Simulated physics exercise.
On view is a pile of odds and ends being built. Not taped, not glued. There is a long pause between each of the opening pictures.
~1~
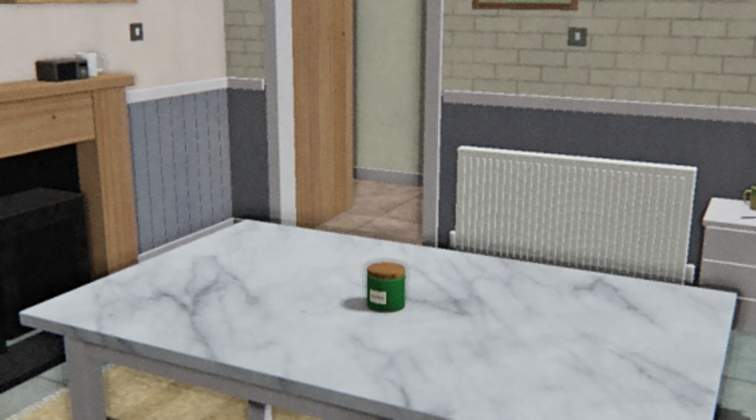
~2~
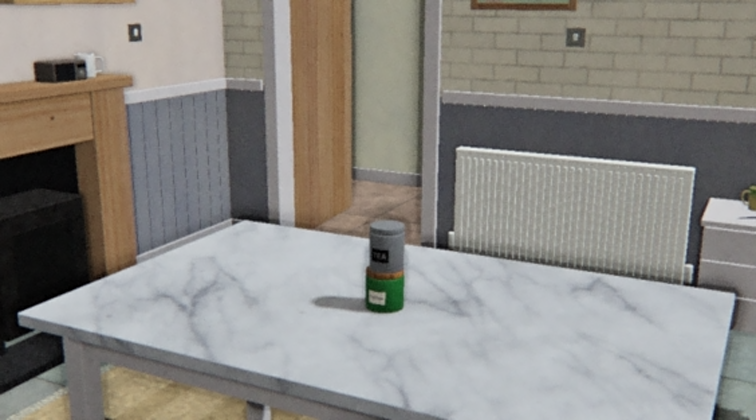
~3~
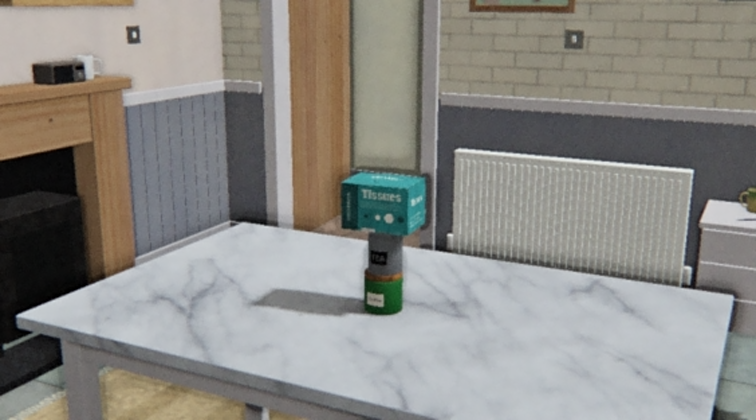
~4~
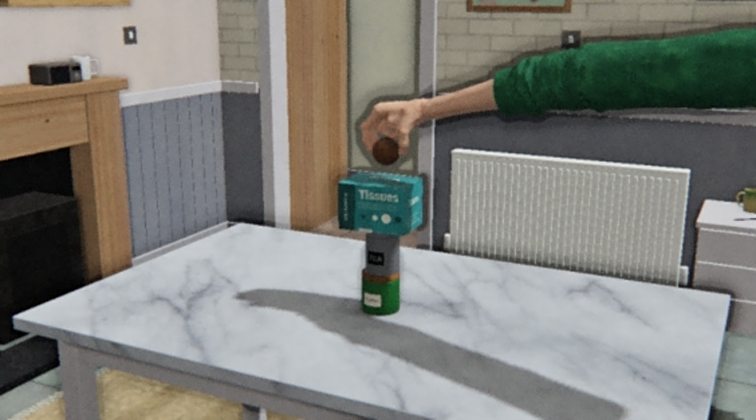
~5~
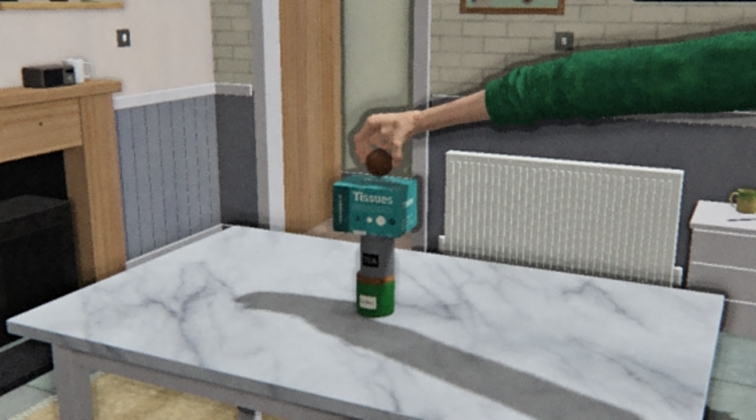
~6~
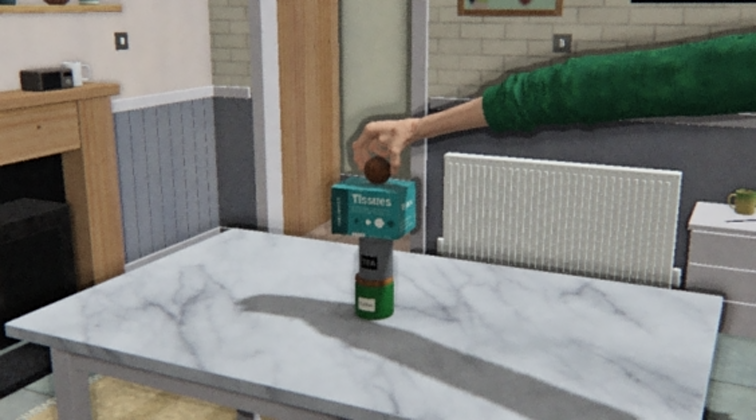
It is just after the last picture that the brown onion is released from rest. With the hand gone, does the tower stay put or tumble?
Turns out it stands firm.
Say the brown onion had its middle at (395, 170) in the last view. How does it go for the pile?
Observed: Pile steady.
Then, 0.20 s past the last view, nothing moves.
Then, 0.50 s past the last view, brown onion resting near (378, 171).
Finally, all 4 still in place. Final places as the last picture's camera would see them, brown onion near (378, 171). The pile keeps its balance.
